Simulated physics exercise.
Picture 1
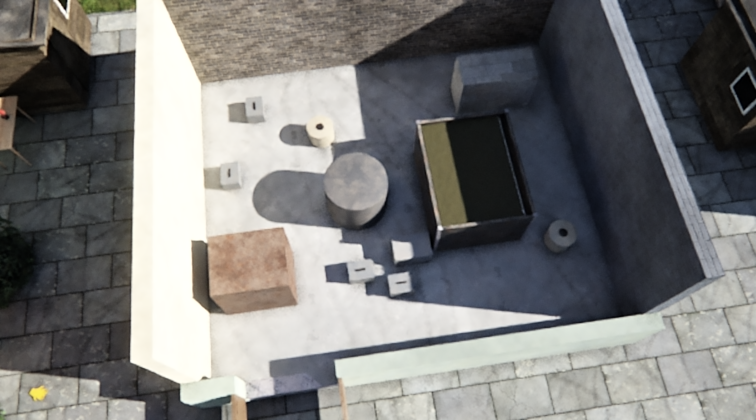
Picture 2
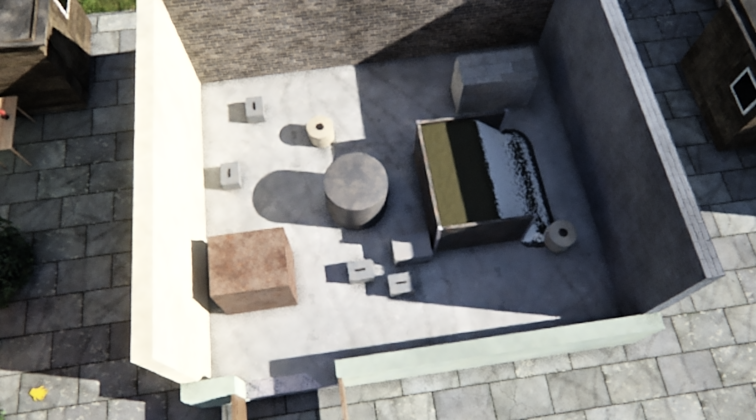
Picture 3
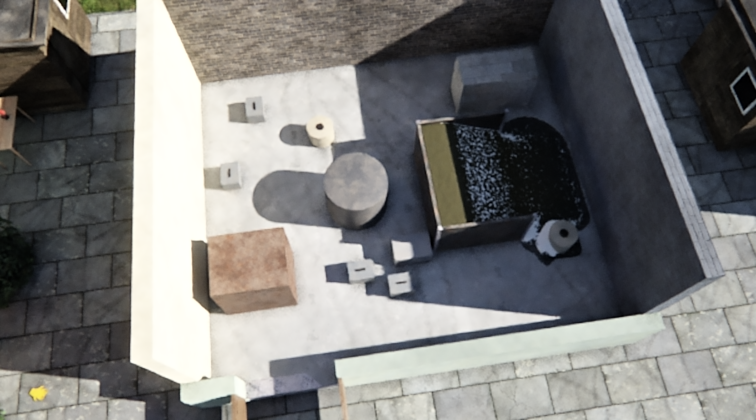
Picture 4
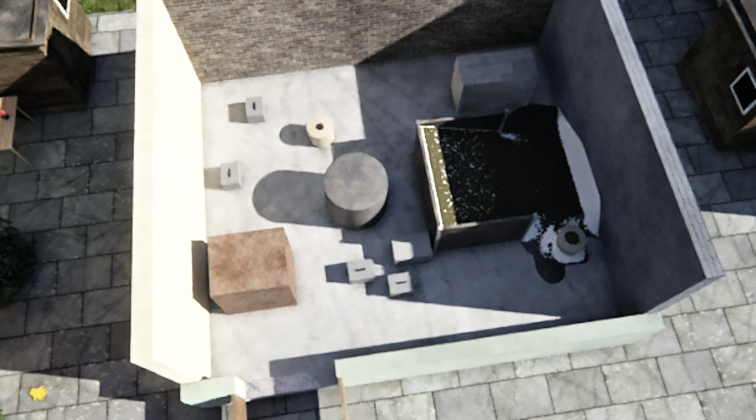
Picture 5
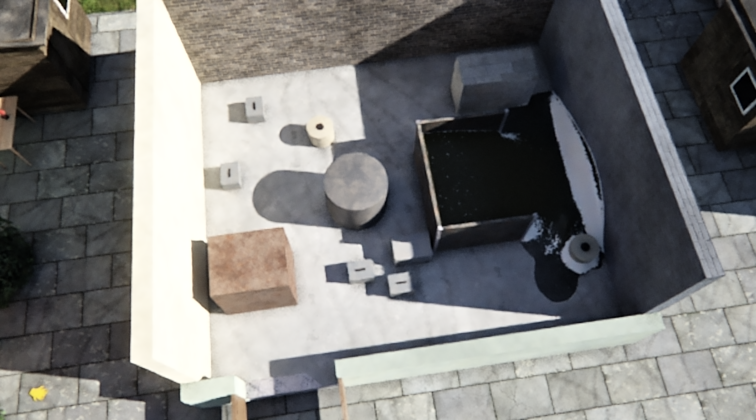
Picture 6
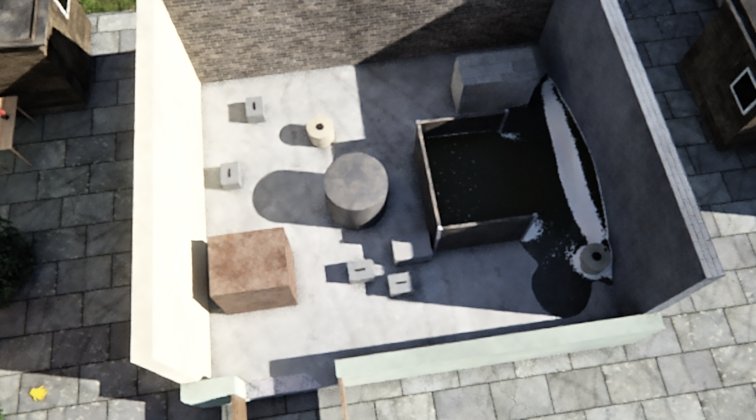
A walled yard with a pale floor, set among grey paving, is seen from high above by a still camera. An open tank of murky olive water stands right of centre, with a grey drum and reddish-brown block to its left, small pale containers scattered around, and a small round tub at right. Dark, white-flecked water pours from the tank's right side, spreads to the right wall and pushes the tub slightly toward the lower right, while the other objects stay put.
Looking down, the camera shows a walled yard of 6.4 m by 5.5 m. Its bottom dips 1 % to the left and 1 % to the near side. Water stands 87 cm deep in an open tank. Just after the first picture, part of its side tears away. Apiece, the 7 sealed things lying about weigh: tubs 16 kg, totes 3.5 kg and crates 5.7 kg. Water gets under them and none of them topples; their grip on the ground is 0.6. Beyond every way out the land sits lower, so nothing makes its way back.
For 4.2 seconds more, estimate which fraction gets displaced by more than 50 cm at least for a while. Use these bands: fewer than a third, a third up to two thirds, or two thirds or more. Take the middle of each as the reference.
It falls in two thirds or more.
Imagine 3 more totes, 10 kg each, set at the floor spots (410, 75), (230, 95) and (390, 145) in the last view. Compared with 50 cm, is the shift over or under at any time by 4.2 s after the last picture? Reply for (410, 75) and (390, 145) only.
Beyond it, beyond it.
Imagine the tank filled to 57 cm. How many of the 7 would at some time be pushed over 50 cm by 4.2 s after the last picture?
Count: 4.
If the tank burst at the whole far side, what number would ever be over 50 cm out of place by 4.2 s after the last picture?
You'd get 3 in that case.
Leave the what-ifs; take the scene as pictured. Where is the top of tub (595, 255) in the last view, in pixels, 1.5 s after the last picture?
Position: About (449, 287).
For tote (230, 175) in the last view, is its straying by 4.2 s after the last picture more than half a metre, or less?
Within the mark.
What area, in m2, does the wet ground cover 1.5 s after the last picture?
Near 15 m2 in all.
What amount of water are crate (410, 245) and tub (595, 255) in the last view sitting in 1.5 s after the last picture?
0 and 5 cm.
Then, 0.4 s after the last picture 1 of 7 are over 50 cm from their spots; 0 afloat.
Then, 1.5 s after the last picture 1 of 7 are over 50 cm from their spots; 0 afloat.
Then, 2.8 s after the last picture 3 of 7 are over 50 cm from their spots; 0 afloat.
Then, 4.2 s after the last picture 6 of 7 are over 50 cm from their spots, and 6 have been at some point; 4 afloat.
